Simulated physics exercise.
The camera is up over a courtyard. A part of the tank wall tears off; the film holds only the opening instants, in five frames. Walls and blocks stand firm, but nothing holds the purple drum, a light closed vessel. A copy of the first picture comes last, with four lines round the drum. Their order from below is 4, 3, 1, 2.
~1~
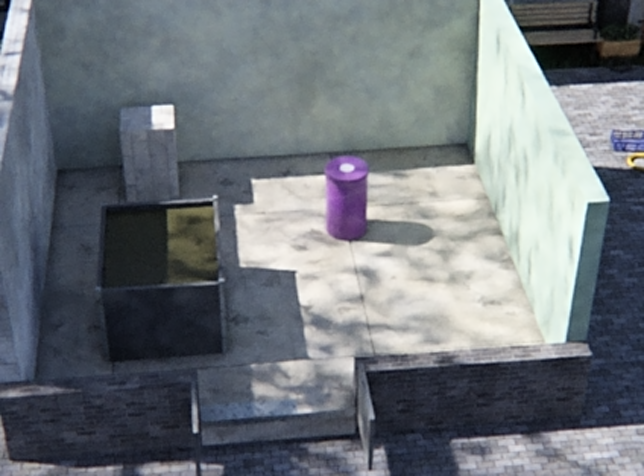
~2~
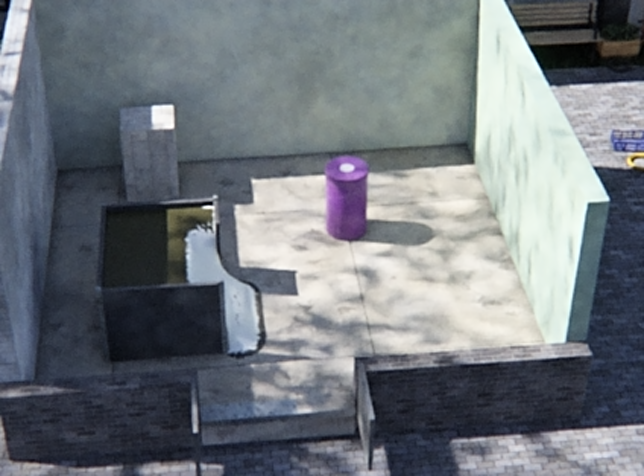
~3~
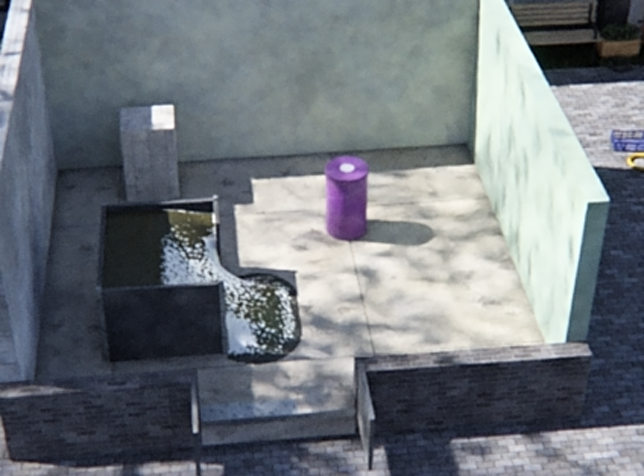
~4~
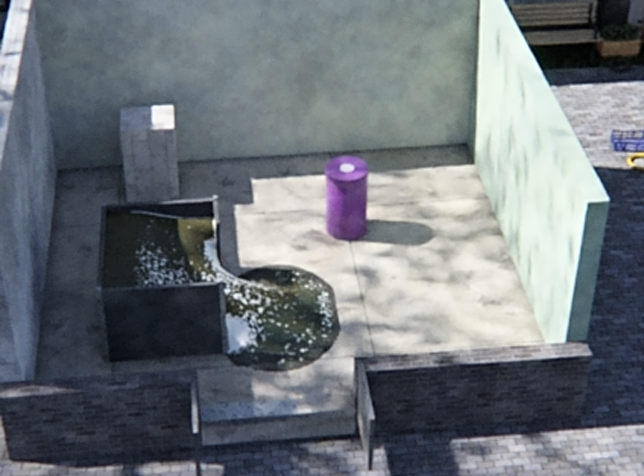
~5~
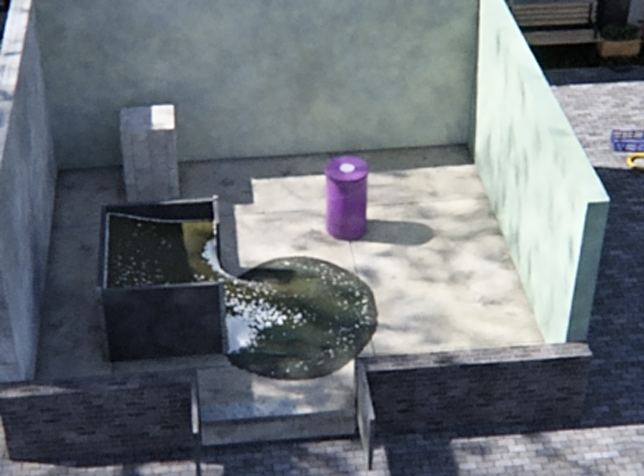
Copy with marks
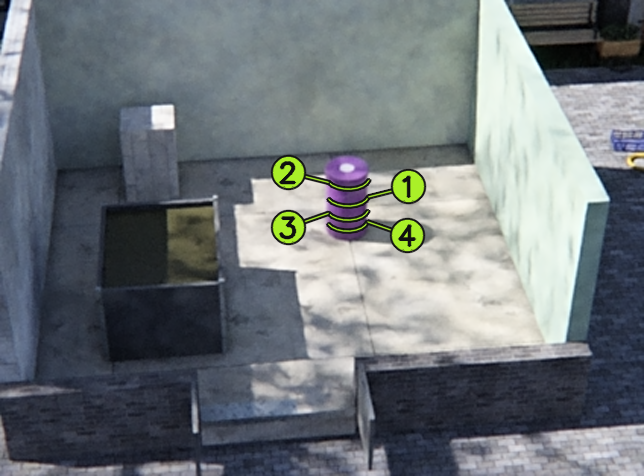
In a walled courtyard, a dark square tank full of murky water stands to the left of a purple drum. Water pours over the tank's right side in a white, foamy stream, then spreads rightward across the paving in a widening, dark round pool, while the drum stays still.
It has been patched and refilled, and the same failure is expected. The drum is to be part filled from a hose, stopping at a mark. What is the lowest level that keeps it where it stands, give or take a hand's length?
Use mark 4.
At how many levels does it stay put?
All of the four.
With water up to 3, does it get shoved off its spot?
No, that is safe.
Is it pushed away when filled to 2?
No, that is safe.
On the marked copy, 1 at (350, 206); 2 at (350, 189); 3 at (350, 220); 4 at (349, 231); from the bottom up 4, 3, 1, 2.
For mark 1, it does not move.
For mark 2, it does not move.
For mark 3, it does not move.
For mark 4, it does not move.
